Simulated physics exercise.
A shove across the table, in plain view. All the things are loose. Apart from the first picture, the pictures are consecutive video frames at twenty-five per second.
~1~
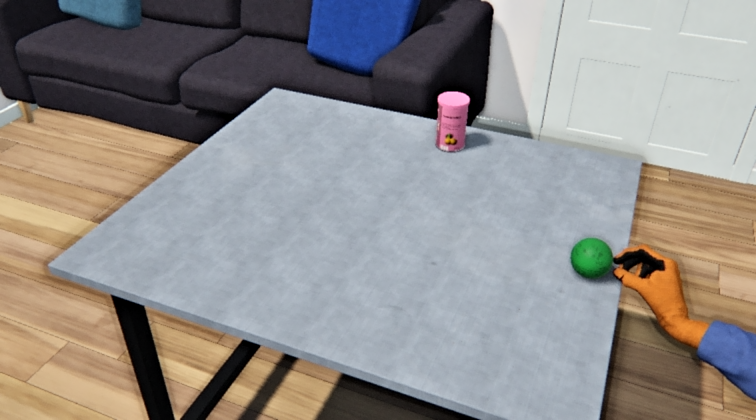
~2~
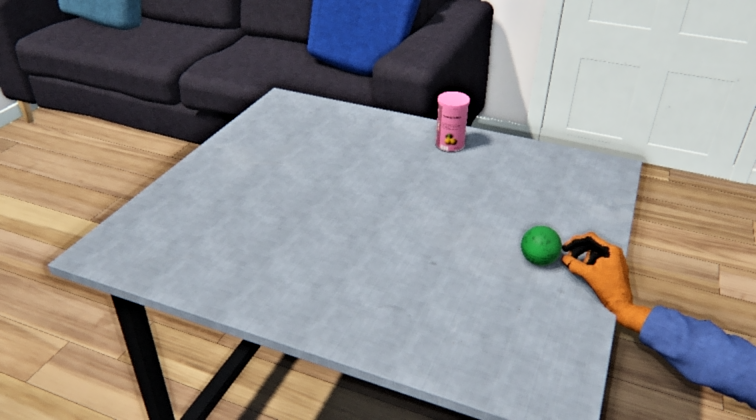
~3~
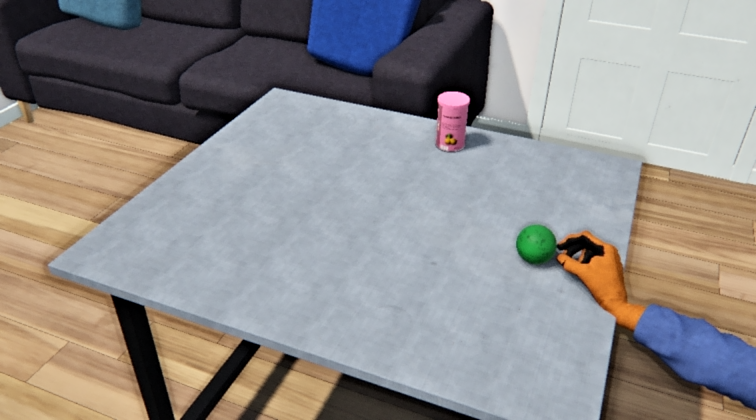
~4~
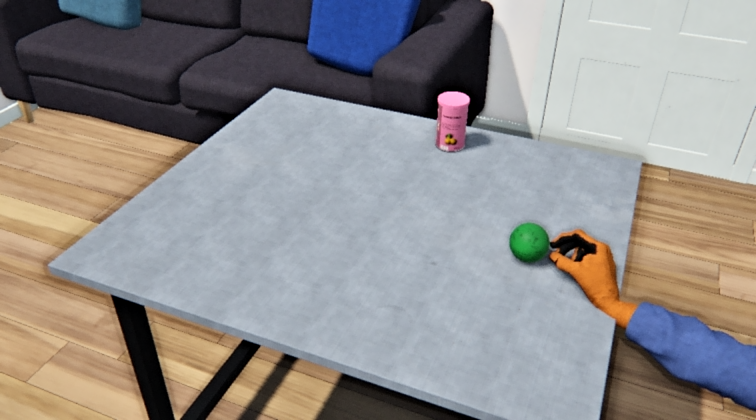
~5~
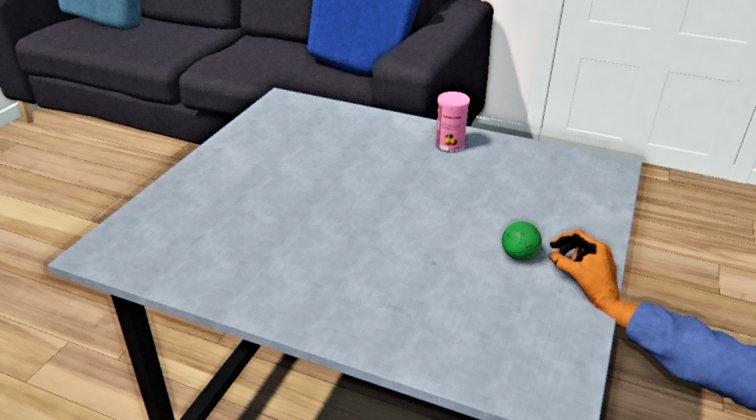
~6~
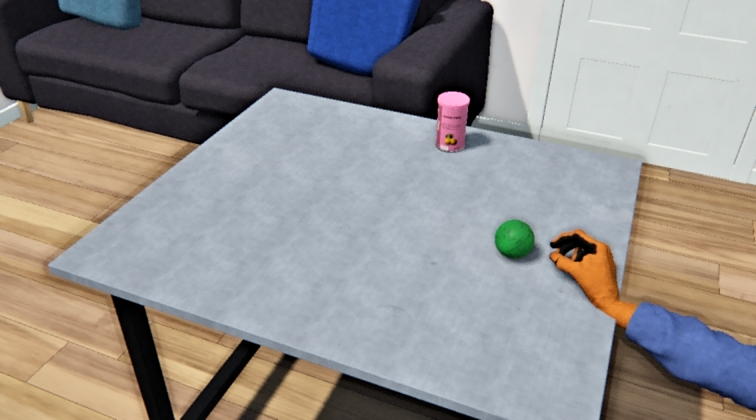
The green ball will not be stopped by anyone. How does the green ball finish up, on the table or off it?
It finishes on the table.
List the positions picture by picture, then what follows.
The first picture shows under the hand; green ball (592, 258).
The second picture shows under the hand; green ball (541, 246).
The third picture shows under the hand; green ball (536, 245).
The fourth picture shows green ball (529, 243).
The fifth picture shows green ball (522, 241).
The sixth picture shows green ball (515, 239) moved a little.
Then, 0.10 s later than the last frame, green ball moved about its own width near (499, 235).
Then, 0.20 s later than the last frame, green ball moved about its own width near (487, 232).
Then, 0.30 s later than the last frame, green ball moved about its own width near (478, 230).
Then, 0.40 s later than the last frame, green ball moved about its own width near (473, 229).
When it is over, moved from the start, green ball. End places, in pixels of the last picture, green ball near (470, 228).
